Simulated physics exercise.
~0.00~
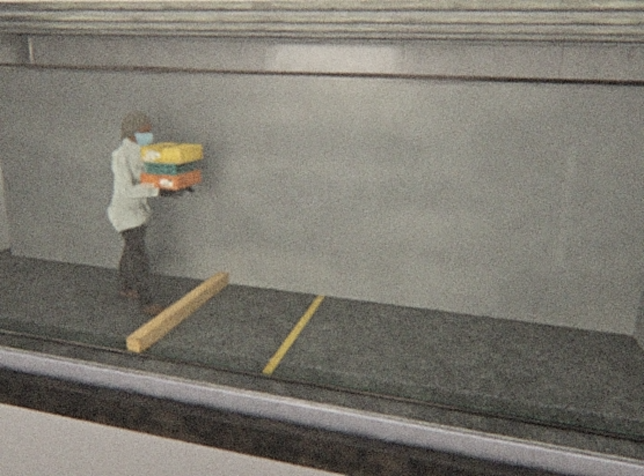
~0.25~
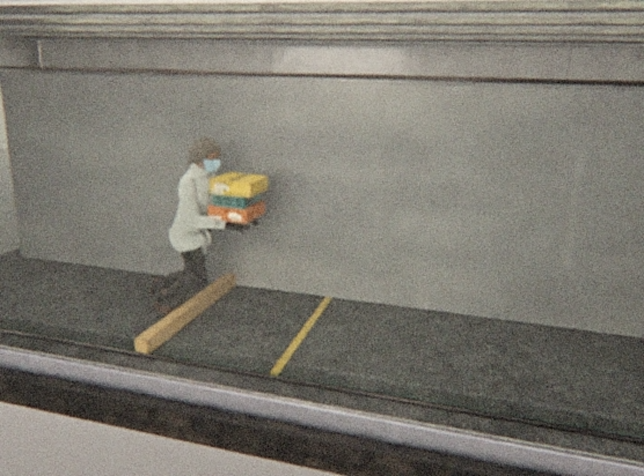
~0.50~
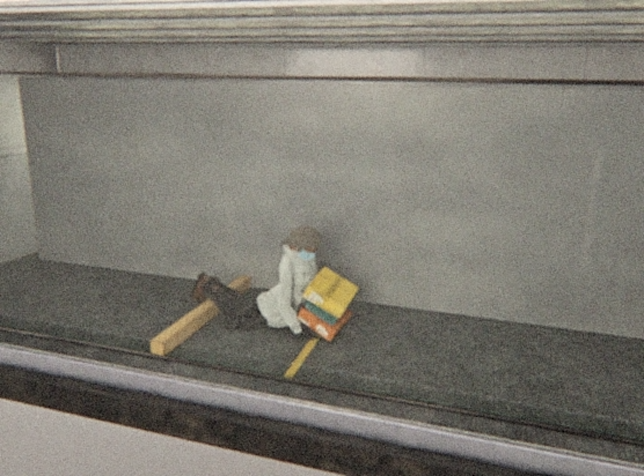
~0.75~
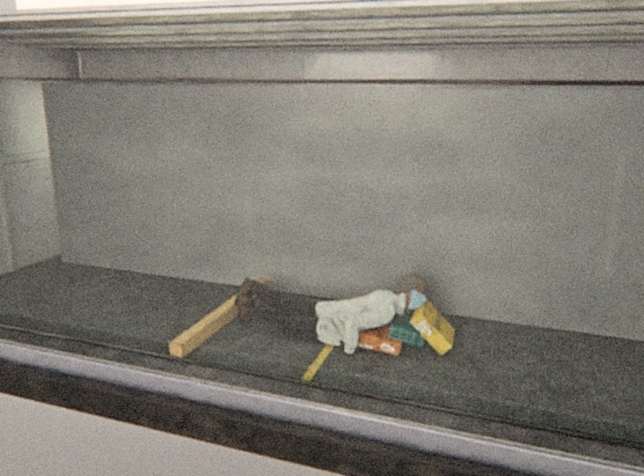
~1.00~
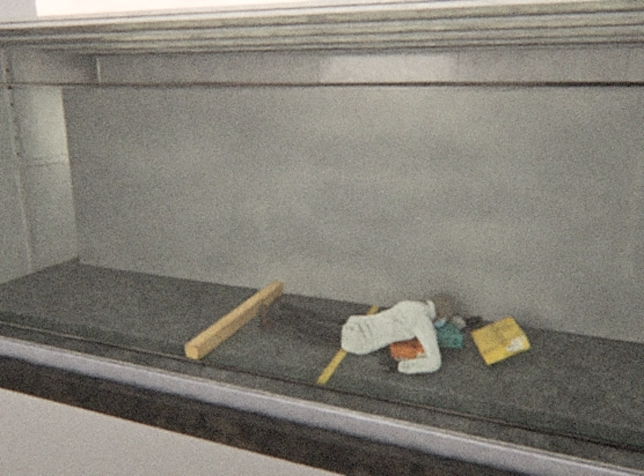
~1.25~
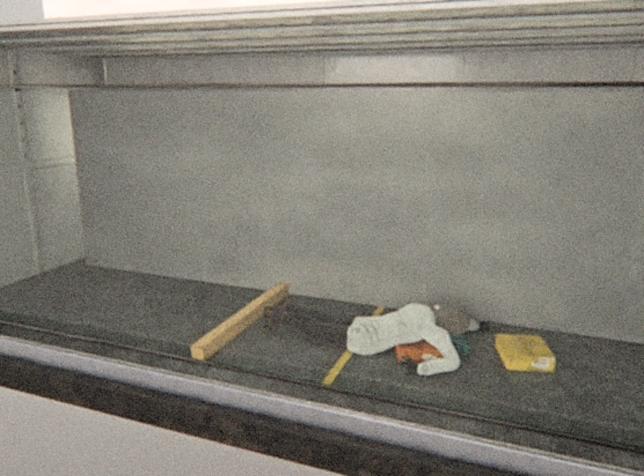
In the video, a masked porter carrying a stack of yellow, teal and orange parcels moves right, pitches forward over a wooden rail and falls, spilling the load; he ends face down across the yellow line, with all three parcels beyond it, the yellow one farthest right.
